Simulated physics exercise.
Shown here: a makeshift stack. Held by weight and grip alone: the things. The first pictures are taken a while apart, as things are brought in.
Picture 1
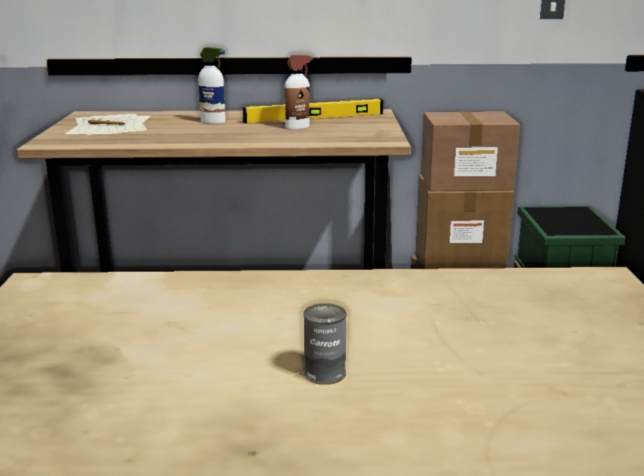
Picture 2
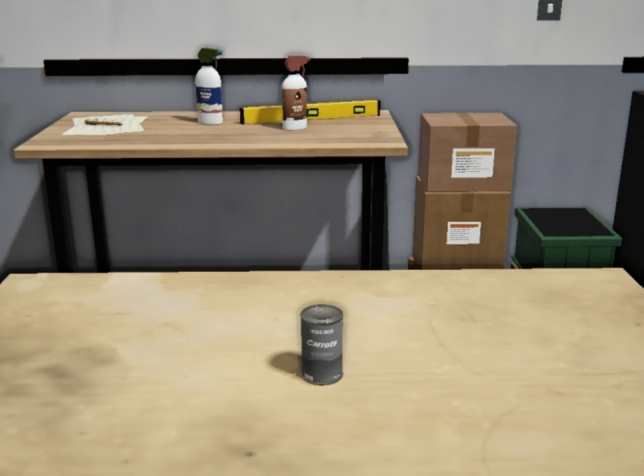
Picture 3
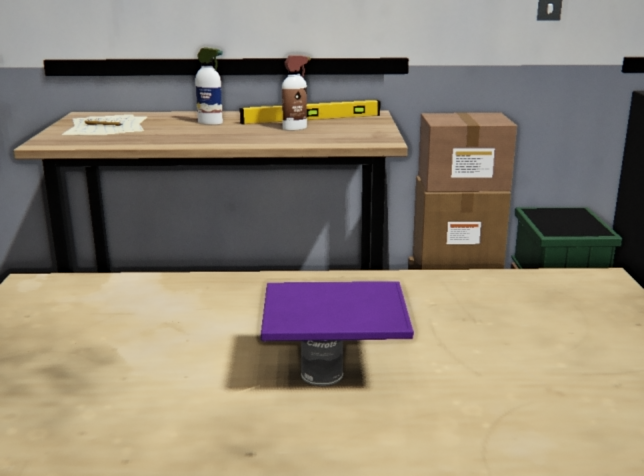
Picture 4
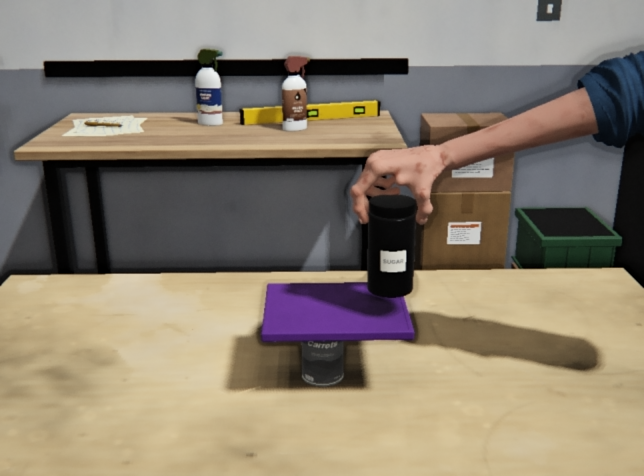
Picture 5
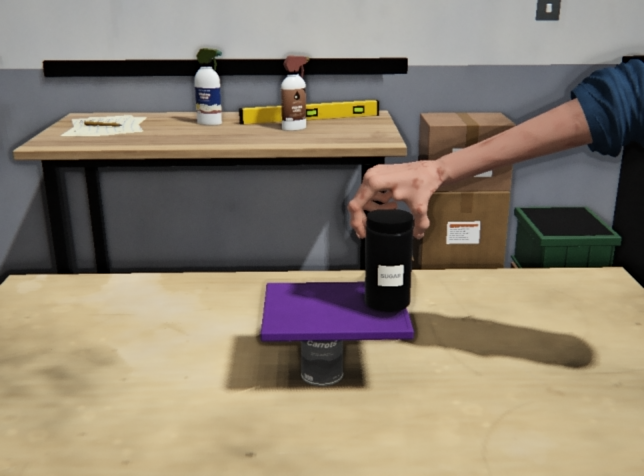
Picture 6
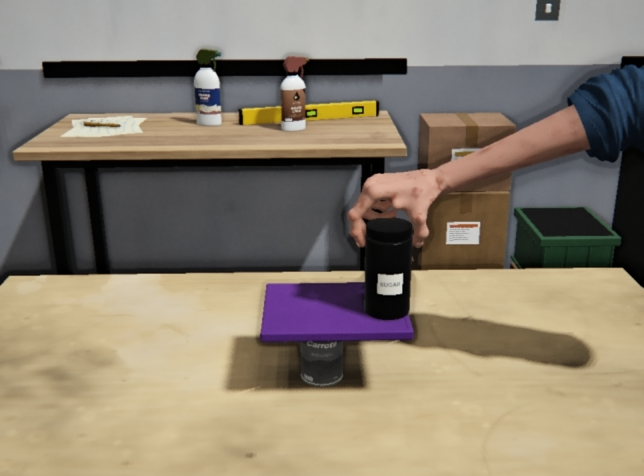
The footage shows a grey tin on a wooden table, then a flat purple board resting on top of it, before a hand from the right lowers a black jar onto the board's right side and keeps hold of it.
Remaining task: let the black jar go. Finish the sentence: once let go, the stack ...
Once let go, the stack falls apart.
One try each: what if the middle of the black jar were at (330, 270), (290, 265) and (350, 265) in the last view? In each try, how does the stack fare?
The first time it stays standing, the second time it stays standing, and the third time it collapses.
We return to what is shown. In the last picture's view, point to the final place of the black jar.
Around (495, 372).
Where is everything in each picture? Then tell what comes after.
In the first picture, the last thing is not in view yet; grey tin (325, 344).
In the second picture, the last thing is not in view yet; grey tin (322, 345).
In the third picture, the last thing is not in view yet; grey tin (322, 345).
In the fourth picture, on its way; black jar (392, 245); grey tin (323, 345).
In the fifth picture, on its way; black jar (389, 260); grey tin (322, 345).
In the sixth picture, set down, still held; black jar (388, 268); grey tin (322, 345).
Then, 0.30 s on from there, black jar now fallen; purple lid turned 70° from how it was put.
Then, 0.50 s on from there, purple lid on its side.
Then, 0.70 s on from there, purple lid now fallen.
In the end, fallen, black jar and purple lid; grey tin unmoved. At the end, from the last picture's camera, black jar near (495, 372). The stack loses its balance.
